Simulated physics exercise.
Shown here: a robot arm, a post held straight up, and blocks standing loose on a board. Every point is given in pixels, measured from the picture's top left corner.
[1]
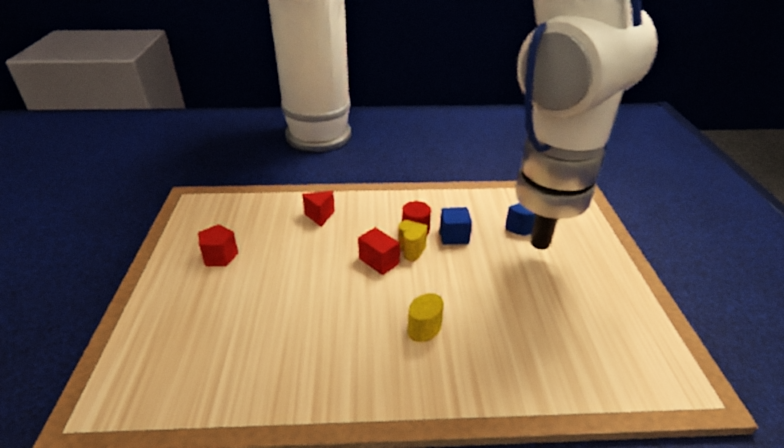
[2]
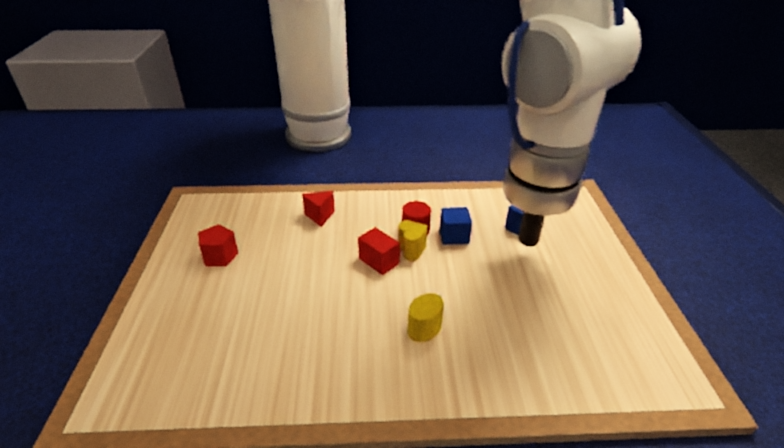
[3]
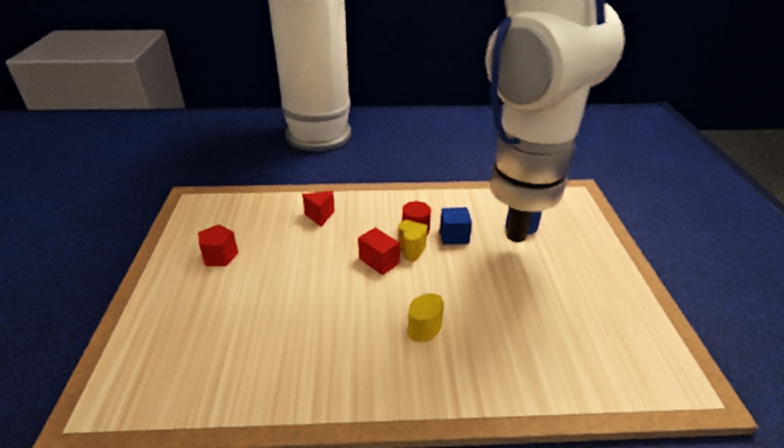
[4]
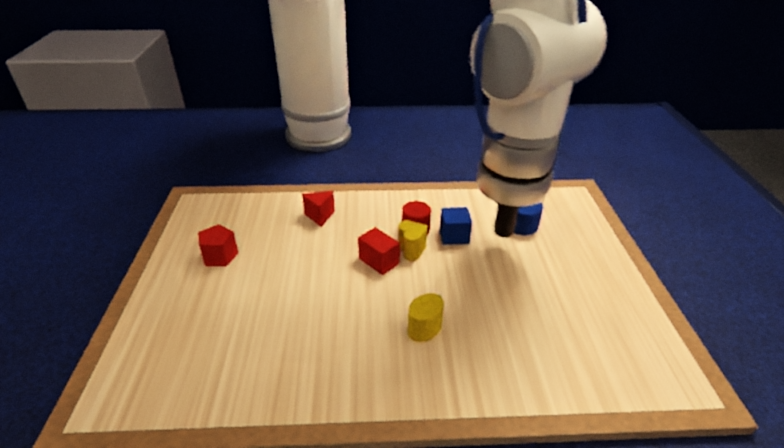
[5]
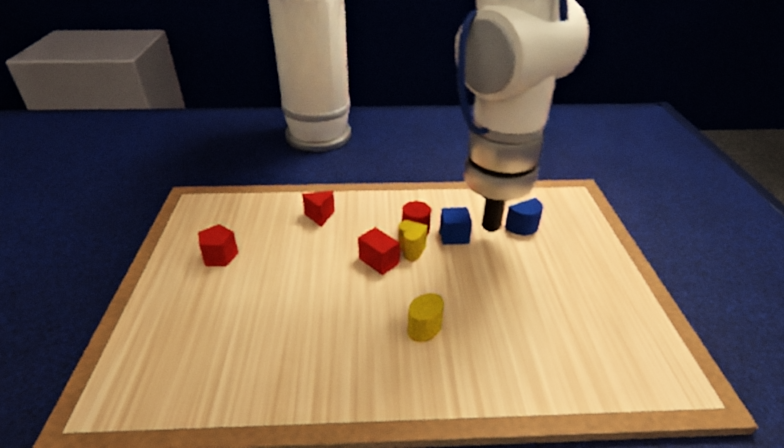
A robot arm holding a dark upright post glides a short way left along the back right of a wooden board, passing in front of one blue block toward another, while the red, yellow and blue blocks stay still.
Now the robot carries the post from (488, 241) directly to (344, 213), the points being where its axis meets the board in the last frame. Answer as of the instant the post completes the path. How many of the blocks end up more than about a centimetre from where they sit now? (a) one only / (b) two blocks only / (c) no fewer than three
The one that fits is c, no fewer than three.
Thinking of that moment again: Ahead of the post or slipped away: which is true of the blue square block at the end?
The block sits ahead of the post.
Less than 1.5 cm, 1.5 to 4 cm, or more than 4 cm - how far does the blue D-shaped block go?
The blue D-shaped block moves under 1.5 cm.
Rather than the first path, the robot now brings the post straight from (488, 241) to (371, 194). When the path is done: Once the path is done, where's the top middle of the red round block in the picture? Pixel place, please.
So, by the moment the path ends, you'll find the top centre of the red round block at (373, 210).
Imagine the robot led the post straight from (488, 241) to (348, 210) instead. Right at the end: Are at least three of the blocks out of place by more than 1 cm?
Going by the path, yes.
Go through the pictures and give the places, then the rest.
The first frame shows tip of the post (540, 245), middles of tops, red triangle (318, 196), yellow heart block (412, 229), red round block (417, 208), blue square block (457, 215), blue D-shaped block partly hidden.
The second frame shows post (528, 241), nothing pushed.
The third frame shows post (516, 238), nothing pushed.
The fourth frame shows post (503, 233), nothing pushed.
The fifth frame shows post (491, 227), red triangle (318, 196), yellow heart block (412, 229), red round block (417, 208), blue square block (457, 215), blue D-shaped block (529, 206).
What follows on the original path. One third of the way, post (440, 216); red round block (389, 203); blue square block (418, 205), turned 20° clockwise.
Two thirds of the way, post (390, 207); red triangle (316, 196); red round block (340, 196); blue square block (368, 197).
At the end, post (343, 199); red triangle (271, 193), turned 60° anticlockwise; yellow heart block unmoved; red round block (295, 187); blue square block (322, 188), turned 20° clockwise; blue D-shaped block unmoved.
